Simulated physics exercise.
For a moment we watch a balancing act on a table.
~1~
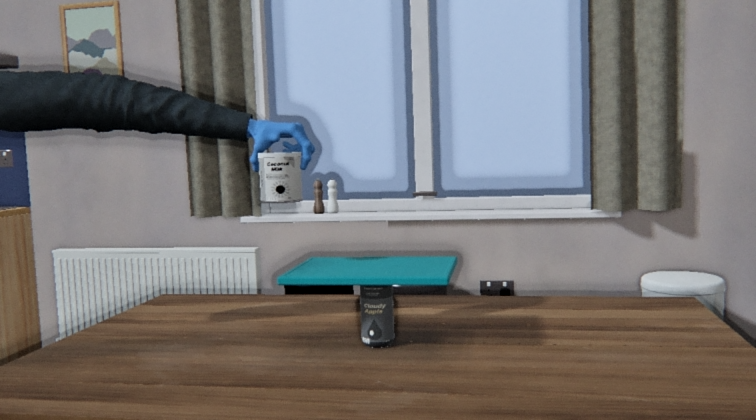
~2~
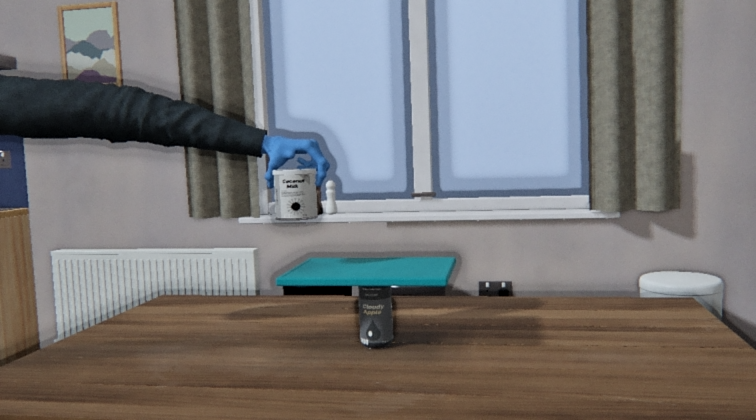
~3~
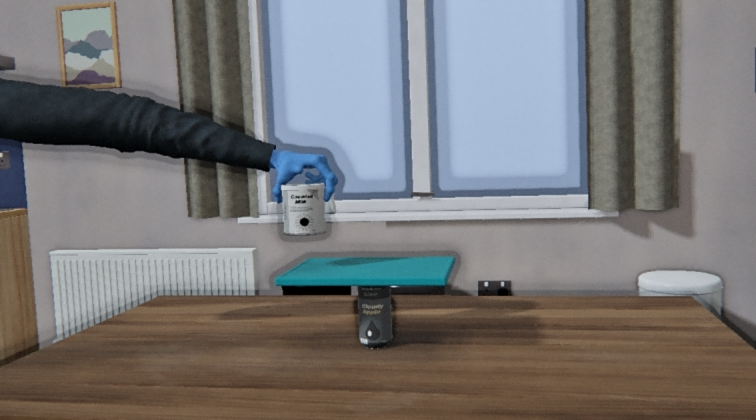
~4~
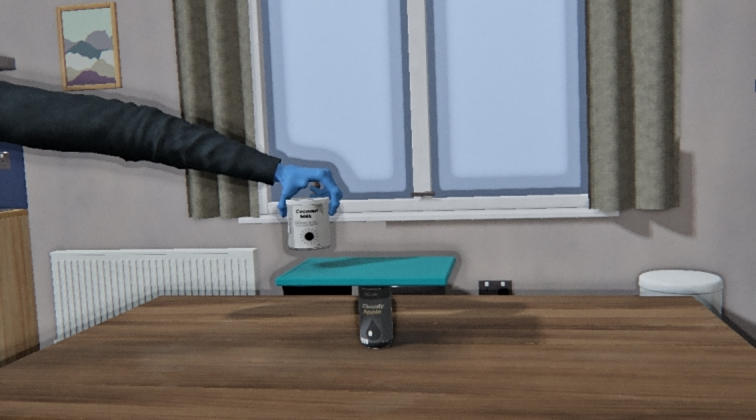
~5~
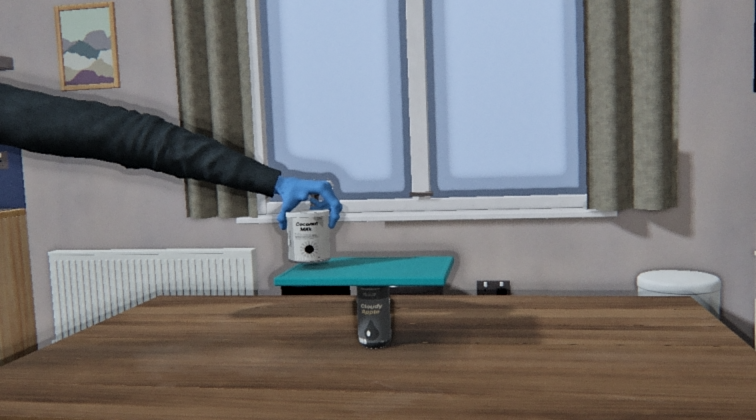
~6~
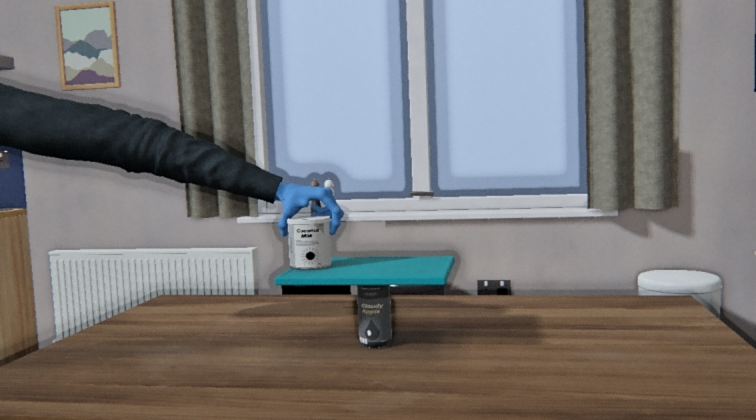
In a room with a curtained window, a blue-gloved hand lowering a white tin onto the left end of a turquoise lid.
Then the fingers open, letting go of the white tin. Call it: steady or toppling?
Toppling.
Then, 0.40 s after the last picture, white tin now fallen; turquoise lid on its side.
Then, 0.80 s after the last picture, turquoise lid upside down.
Then, 1.70 s after the last picture, turquoise lid now fallen.
By the end, fallen, turquoise lid and white tin; grey can in place. The stack gives way.
